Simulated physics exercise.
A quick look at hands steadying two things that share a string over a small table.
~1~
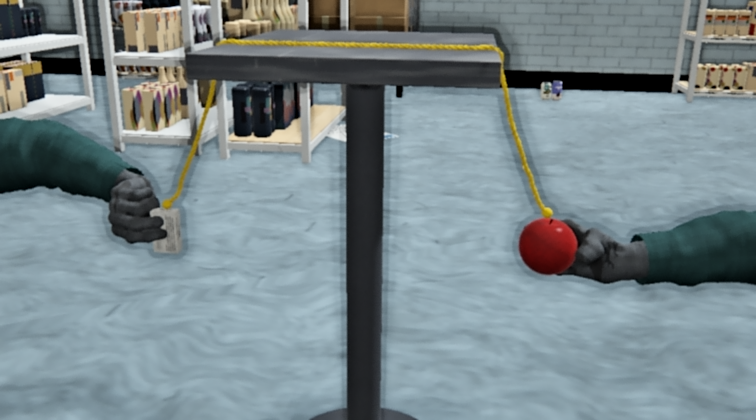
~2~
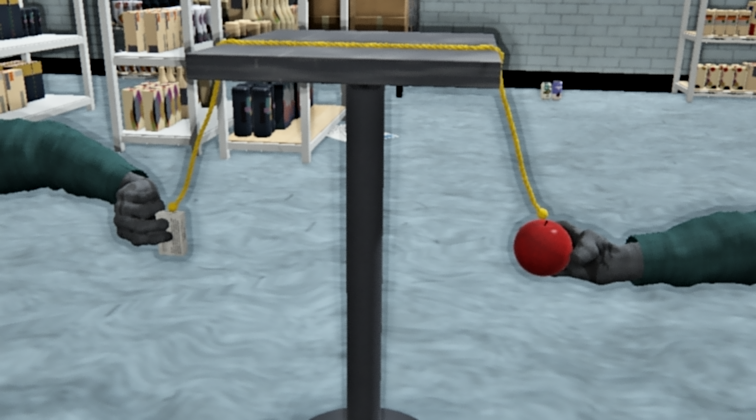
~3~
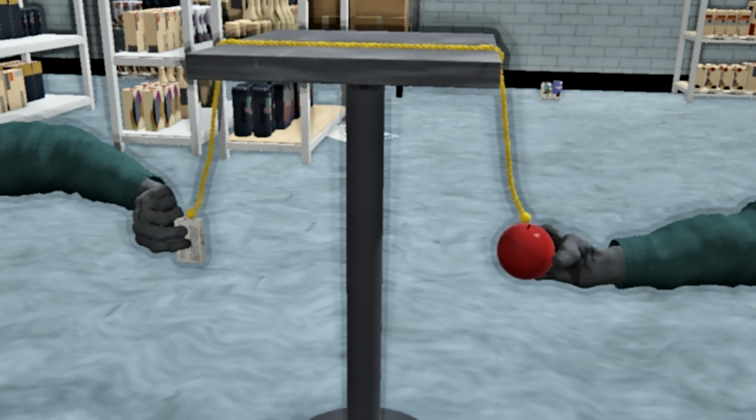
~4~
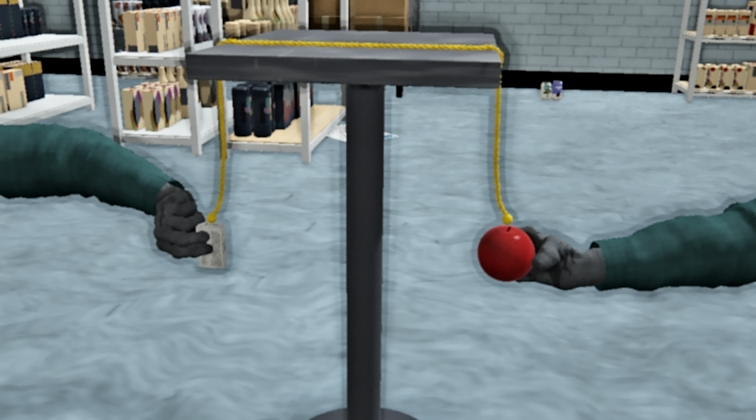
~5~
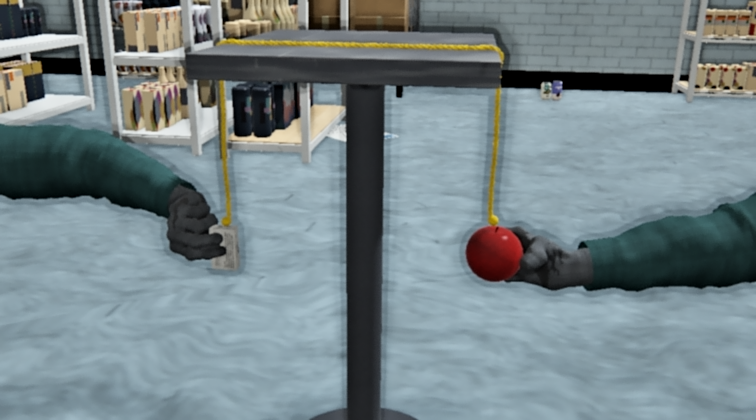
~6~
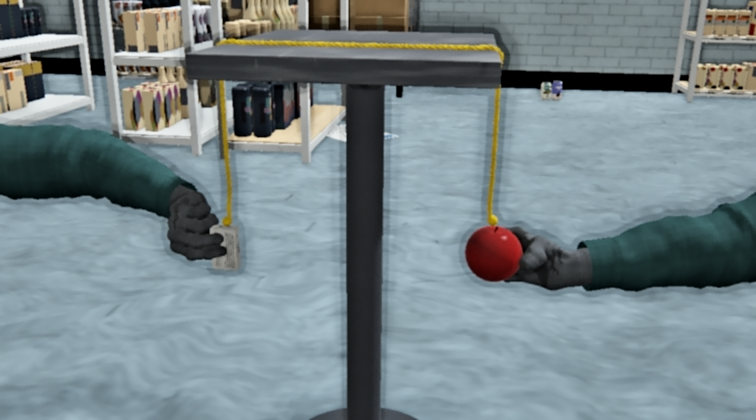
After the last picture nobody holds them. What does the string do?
The string runs down on the right.
Then, 0.50 s past the final frame, left matchbox pulled up onto the top; right apple lower near (475, 398).
Then, 0.94 s past the final frame, left matchbox higher near (568, 105); right apple down on the floor.
When it is over, left matchbox down on the floor; right apple down on the floor. The string is pulled to the right.
